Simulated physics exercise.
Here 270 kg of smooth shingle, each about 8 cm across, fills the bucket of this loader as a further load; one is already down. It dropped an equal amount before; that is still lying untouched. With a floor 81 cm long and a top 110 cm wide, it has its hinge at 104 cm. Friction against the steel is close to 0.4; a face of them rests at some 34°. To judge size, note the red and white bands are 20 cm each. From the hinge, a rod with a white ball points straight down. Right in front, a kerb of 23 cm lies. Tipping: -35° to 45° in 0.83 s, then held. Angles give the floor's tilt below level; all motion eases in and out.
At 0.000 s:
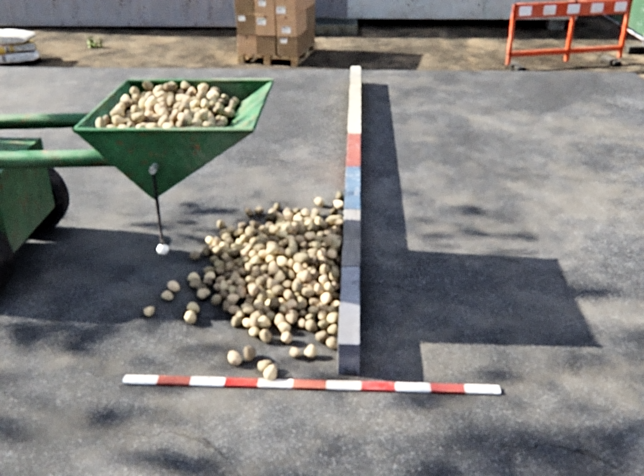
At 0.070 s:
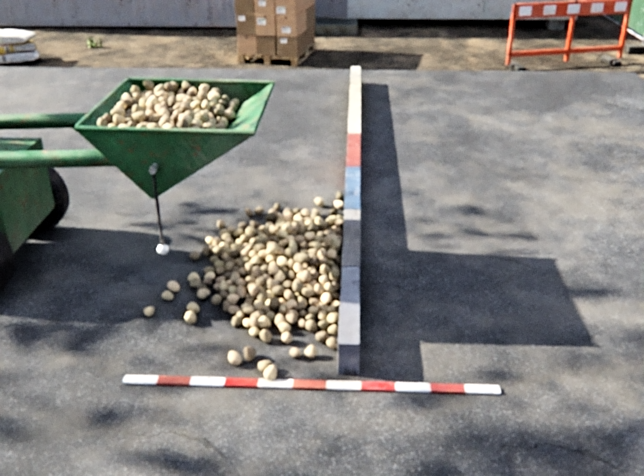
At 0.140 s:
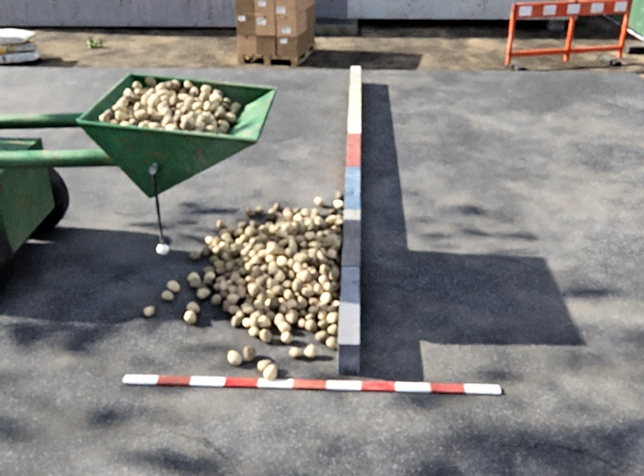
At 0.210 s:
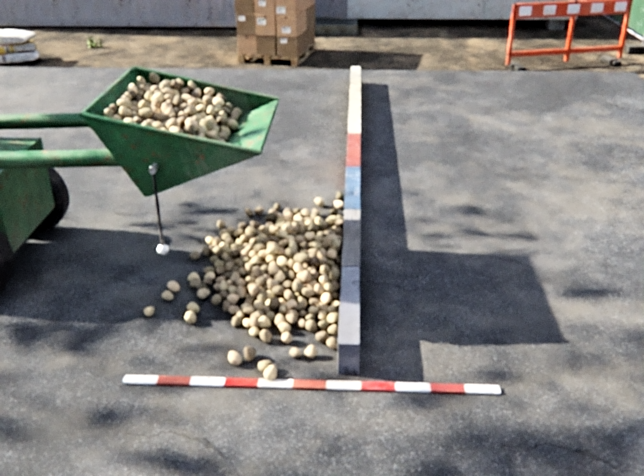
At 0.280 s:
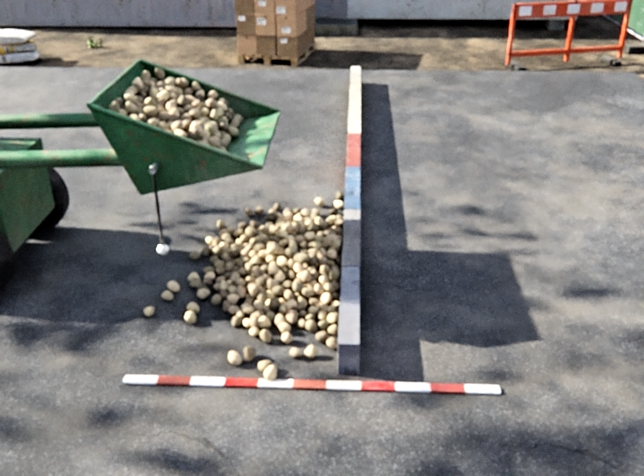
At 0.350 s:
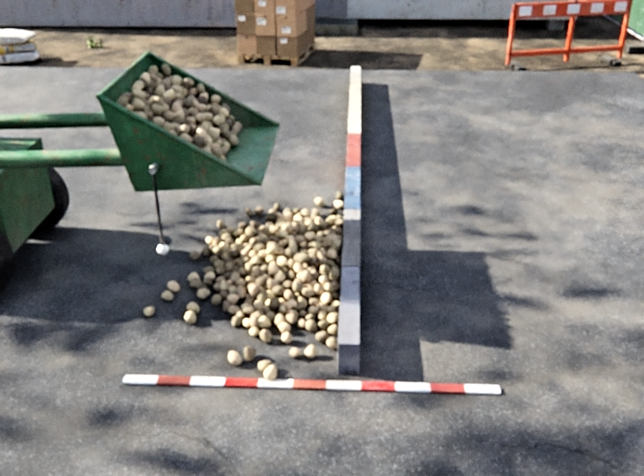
A green loader bucket full of smooth stones tilts down to the right above a pile.
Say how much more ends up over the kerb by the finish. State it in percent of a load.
Some 0 per cent is added.
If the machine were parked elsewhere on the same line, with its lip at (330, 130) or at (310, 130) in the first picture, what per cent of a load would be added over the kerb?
Near 30 in a hundred first, near 10 in a hundred second.
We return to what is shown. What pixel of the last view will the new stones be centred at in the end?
I'd put their centre close to (278, 253).
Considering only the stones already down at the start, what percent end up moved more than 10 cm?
I'd put it at about 10 per cent.
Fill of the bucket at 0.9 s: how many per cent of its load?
Around 60 in a hundred.
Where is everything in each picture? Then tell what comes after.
The first picture shows lip at (253, 130), floor tilted -35°, highest stones at (164, 92). The earlier load is highest near (300, 245), 20 cm above ground level, 100 % on this side of the kerb.
In the second picture, the bucket is at -33°, its lip at (254, 133); the top of the load is at (157, 91); the stones move at 0.1 m/s on average.
In the third picture, the bucket is at -29°, its lip at (257, 141); the top of the load is at (147, 91); the stones move at 0.3 m/s on average.
The fourth picture shows lip at (260, 153), floor tilted -22°, highest stones at (146, 88); the stones move at 0.3 m/s on average.
The fifth picture shows lip at (262, 168), floor tilted -14°, highest stones at (148, 84); the stones move at 0.4 m/s on average.
In the sixth picture, the bucket is at -4°, its lip at (261, 184); the top of the load is at (151, 79); the stones move at 0.5 m/s on average.
After 0.6 s the floor is at 32°; in per cent of one load, 100 in the bucket, 100 on this side of the kerb; the foremost stones are at (337, 267).
After 0.9 s the floor is at 45°; in per cent of one load, 60 in the bucket, 140 on this side of the kerb; the foremost stones are at (337, 267).
After 1.3 s the floor is at 45°; in per cent of one load, 4 in the bucket, 196 on this side of the kerb; the foremost stones are at (339, 253).
After 3.9 s the floor is at 45°; in per cent of one load, 0 in the bucket, 200 on this side of the kerb; the foremost stones are at (349, 252). Net gain over the kerb, 0.
